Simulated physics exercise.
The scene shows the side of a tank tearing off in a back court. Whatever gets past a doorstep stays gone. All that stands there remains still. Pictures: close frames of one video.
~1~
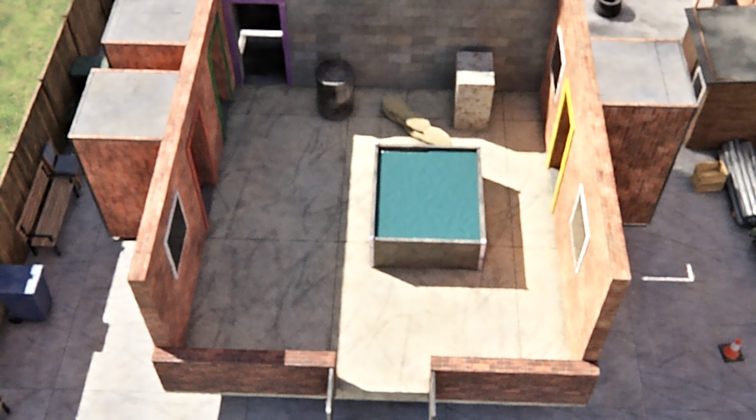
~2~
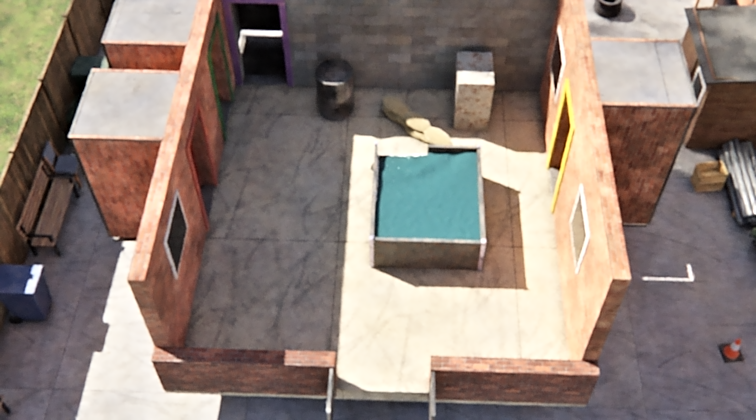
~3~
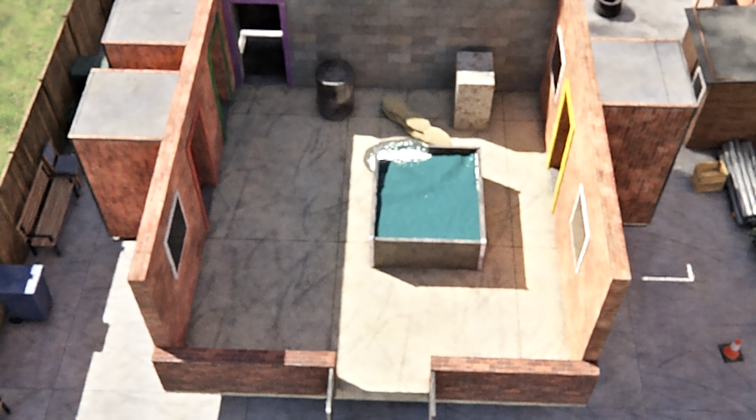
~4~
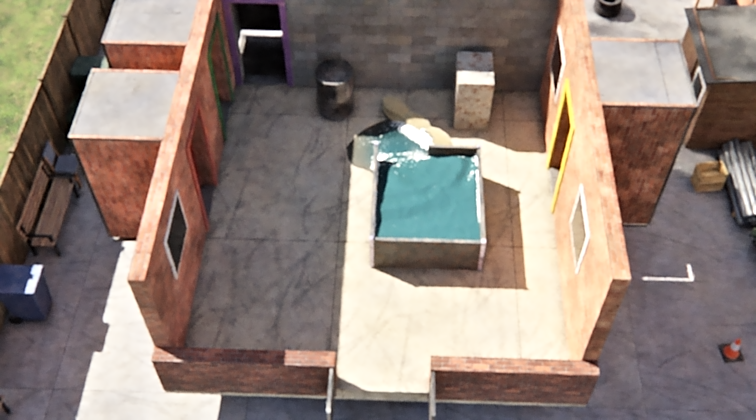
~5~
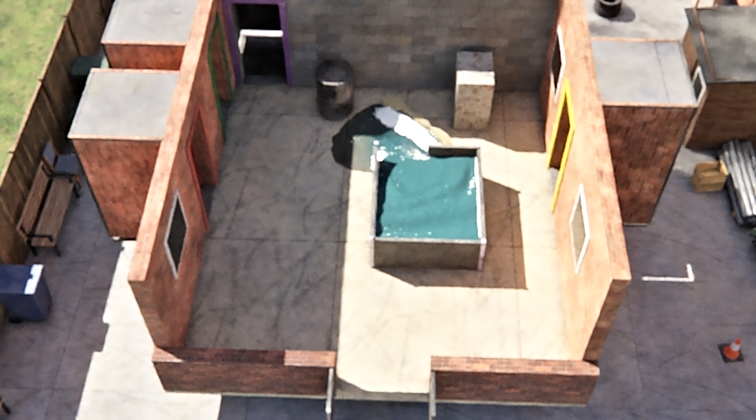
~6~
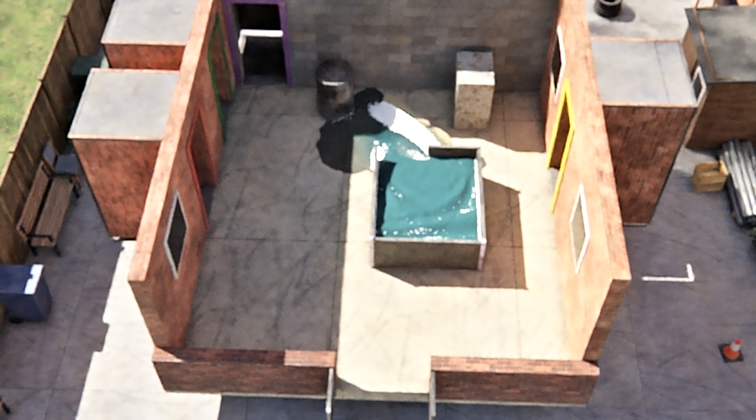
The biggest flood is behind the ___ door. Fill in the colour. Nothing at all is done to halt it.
The biggest flood is behind the green door.
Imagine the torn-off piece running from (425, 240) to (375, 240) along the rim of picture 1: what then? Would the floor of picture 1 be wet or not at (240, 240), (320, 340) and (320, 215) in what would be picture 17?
In that order: No water, under water, dry.
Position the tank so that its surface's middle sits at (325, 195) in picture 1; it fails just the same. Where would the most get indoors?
Answer: The purple-painted one.
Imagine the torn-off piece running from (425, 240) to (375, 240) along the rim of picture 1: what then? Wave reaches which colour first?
My pick is the red one.
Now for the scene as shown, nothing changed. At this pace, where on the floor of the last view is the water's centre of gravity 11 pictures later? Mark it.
Somewhere near (394, 172).
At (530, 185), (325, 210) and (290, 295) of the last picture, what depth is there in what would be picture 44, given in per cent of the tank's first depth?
In order: About 8, 0 and 4 in a hundred.
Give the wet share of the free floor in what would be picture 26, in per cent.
My guess is around 45 in a hundred.
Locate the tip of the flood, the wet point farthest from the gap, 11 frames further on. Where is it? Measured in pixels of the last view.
About (236, 85).
A moment on, water covers 15 % of the floor; red door not reached, yellow door not reached, purple door not reached, green door not reached.
Next, water covers 30 % of the floor; red door not reached, yellow door wet at the sill, nothing in, purple door wet at the sill, nothing in, green door a trickle in.
Then, water covers 45 % of the floor; red door a trickle in, yellow door wet at the sill, nothing in, purple door a trickle in, green door a lot in.
Later, water covers 70 % of the floor; red door some in, yellow door a trickle in, purple door some in, green door a lot in.
In the end, water covers 95 % of the floor; red door some in, yellow door a trickle in, purple door a lot in, green door a lot in; the green door has let in the most.
